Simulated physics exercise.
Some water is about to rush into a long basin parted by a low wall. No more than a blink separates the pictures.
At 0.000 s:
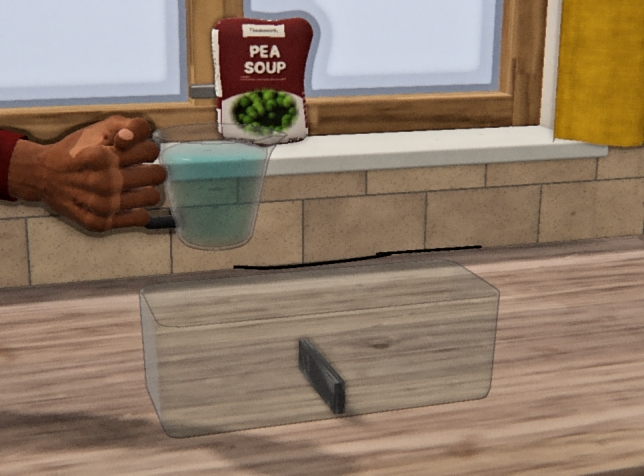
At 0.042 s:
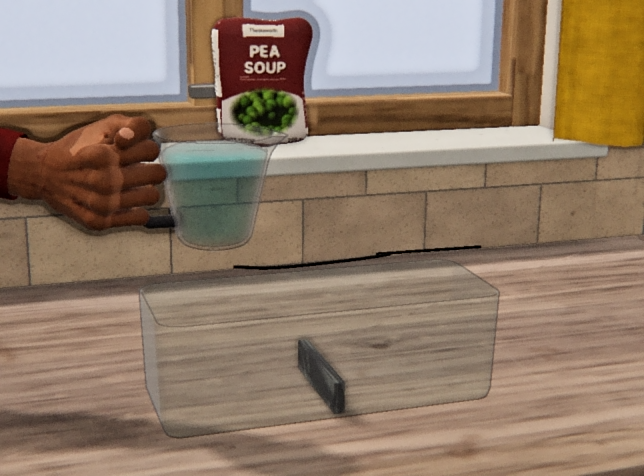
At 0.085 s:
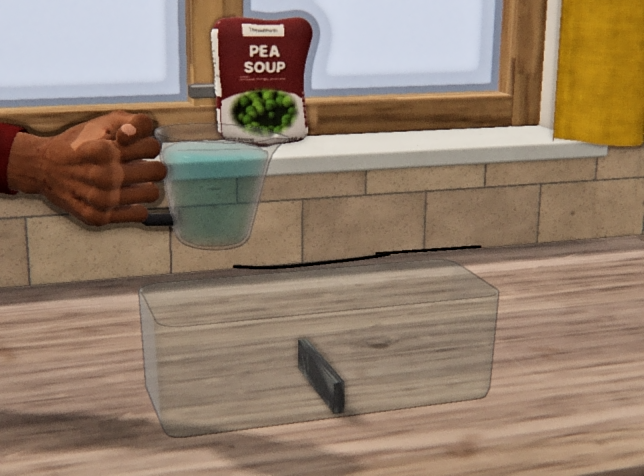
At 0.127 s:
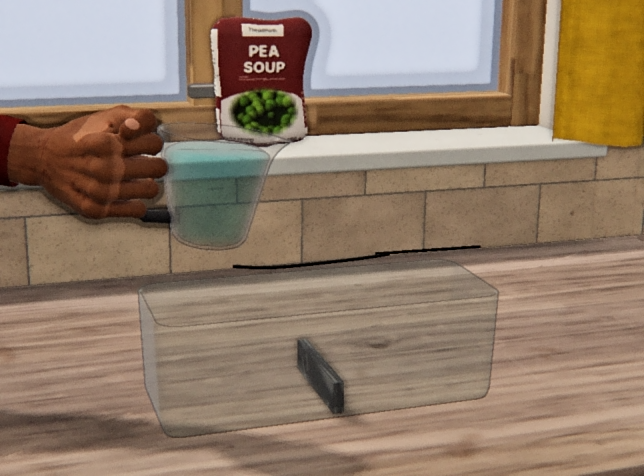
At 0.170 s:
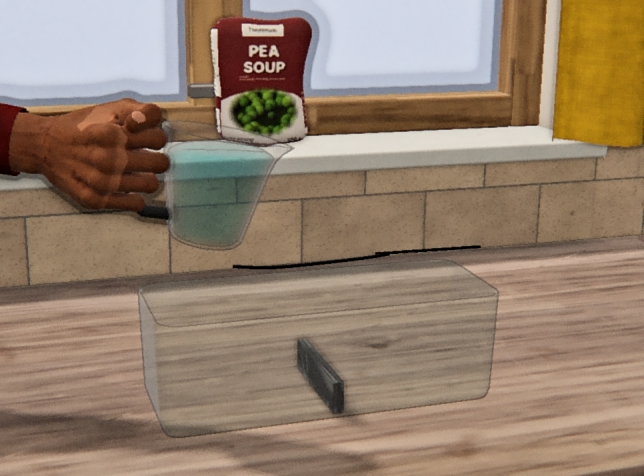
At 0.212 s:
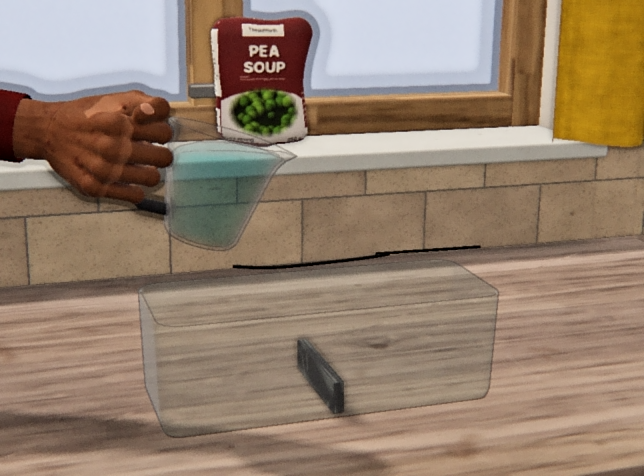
The video shows a hand holding a clear cup of blue-green liquid above a transparent rectangular basin with a low dark divider, near a pea soup packet; the hand gradually tilts the cup to the right while the basin stays still.
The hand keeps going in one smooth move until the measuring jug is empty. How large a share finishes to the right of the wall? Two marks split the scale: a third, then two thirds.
Finally a third to two thirds of it is on the right.
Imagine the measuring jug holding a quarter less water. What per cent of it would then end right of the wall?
Near 45 in a hundred.
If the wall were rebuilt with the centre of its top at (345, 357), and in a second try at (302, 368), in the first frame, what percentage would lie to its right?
30 %, then 75 %.
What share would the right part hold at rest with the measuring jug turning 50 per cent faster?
Close to 45 out of every hundred.
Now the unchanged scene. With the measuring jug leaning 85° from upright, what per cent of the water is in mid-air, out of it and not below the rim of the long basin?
It works out to about 25 percent.
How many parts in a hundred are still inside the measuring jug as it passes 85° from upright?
55 per cent or so.
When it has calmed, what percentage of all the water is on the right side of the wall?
Share approx. 55 per cent.
After 0.56 s the tilt is 85° and 53 per cent is still to pour, 0 is left of the wall and 23 right of it.
After 0.82 s the tilt is 119° and 2 per cent is still to pour, 39 is left of the wall and 55 right of it.
After 1.09 s the tilt is 120° and 0 per cent is still to pour, 44 is left of the wall and 55 right of it.
After 1.38 s the tilt is 120° and 0 per cent is still to pour, 44 is left of the wall and 55 right of it.
In the end 44 per cent lies left of the wall, 55 right of it and 1 outside.
